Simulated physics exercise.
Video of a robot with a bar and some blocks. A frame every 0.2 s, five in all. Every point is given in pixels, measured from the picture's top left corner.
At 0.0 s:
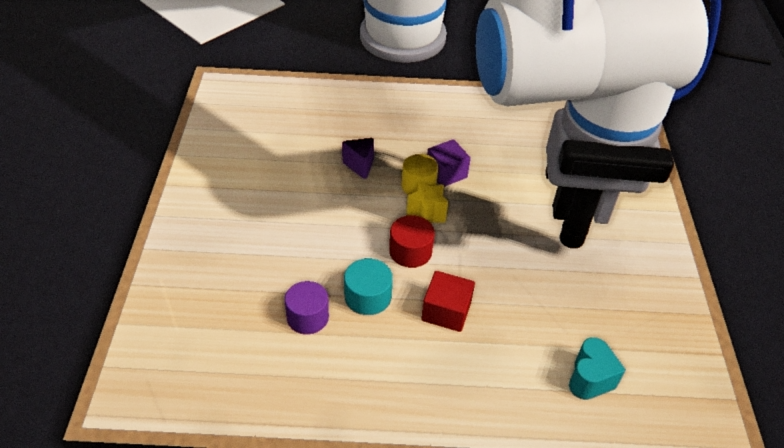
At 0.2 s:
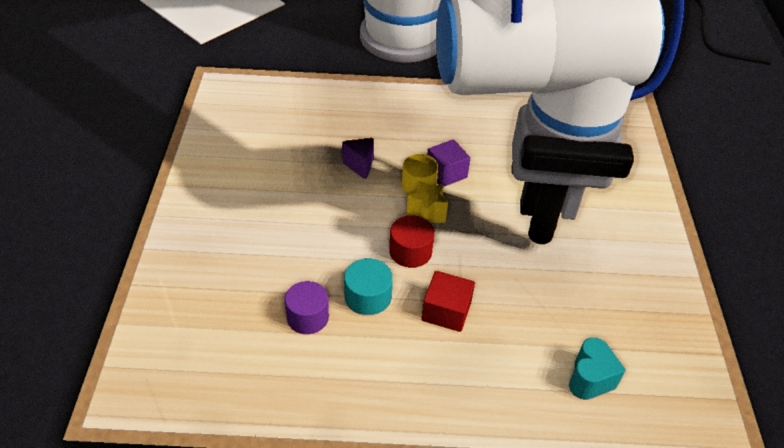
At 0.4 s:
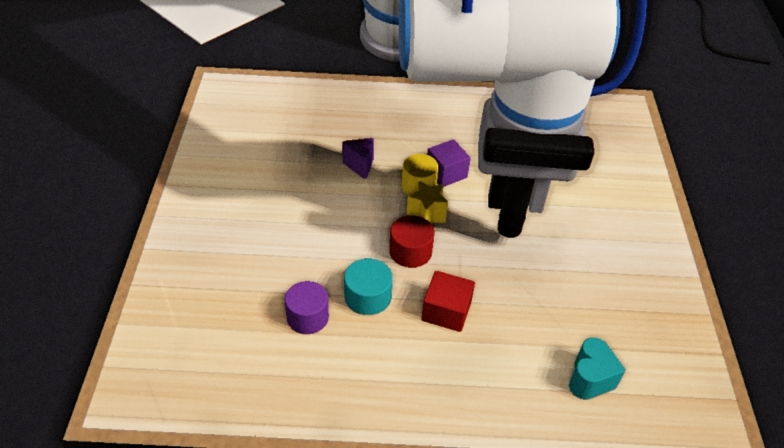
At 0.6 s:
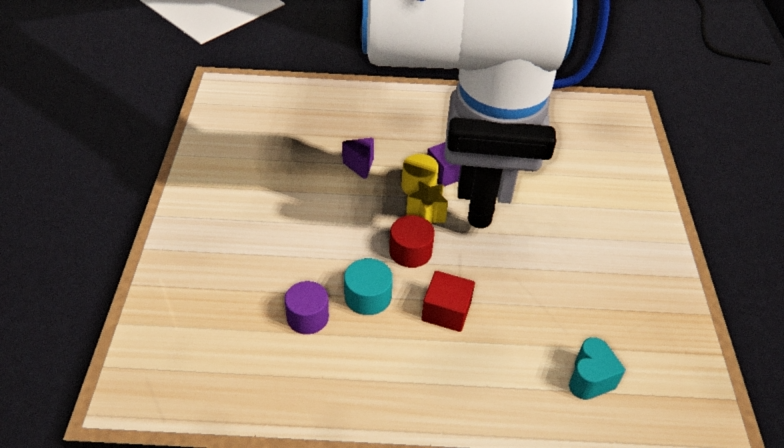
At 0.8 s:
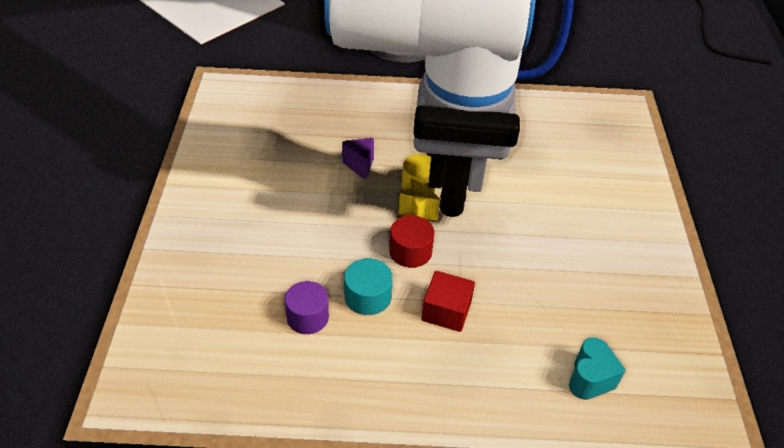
On a wooden board scattered with purple, yellow, red and teal blocks, a white robot arm moved its black bar steadily left, coming up beside the yellow star block, while the blocks barely shifted.
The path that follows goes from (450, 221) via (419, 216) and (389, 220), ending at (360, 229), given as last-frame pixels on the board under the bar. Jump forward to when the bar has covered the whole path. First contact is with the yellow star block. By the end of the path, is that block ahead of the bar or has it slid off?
When the path is over, you would find the yellow star block off to the side or behind the bar.
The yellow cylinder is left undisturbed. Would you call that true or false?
That claim is true.
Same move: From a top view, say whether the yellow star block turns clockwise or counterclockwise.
Its spin: Clockwise.
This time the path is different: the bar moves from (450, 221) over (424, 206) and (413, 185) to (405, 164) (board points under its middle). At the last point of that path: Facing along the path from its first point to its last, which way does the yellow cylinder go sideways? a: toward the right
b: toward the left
(a)
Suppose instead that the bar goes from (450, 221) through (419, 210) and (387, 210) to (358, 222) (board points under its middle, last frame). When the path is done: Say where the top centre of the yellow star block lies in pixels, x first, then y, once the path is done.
At the end it should sit near (344, 185).
The first path, step by step. Halfway along, bar at (404, 205); yellow star block at (385, 183), turned 50° clockwise.
At the end, bar at (360, 218); red cylinder still; yellow cylinder still; yellow star block at (375, 183), turned 90° clockwise.
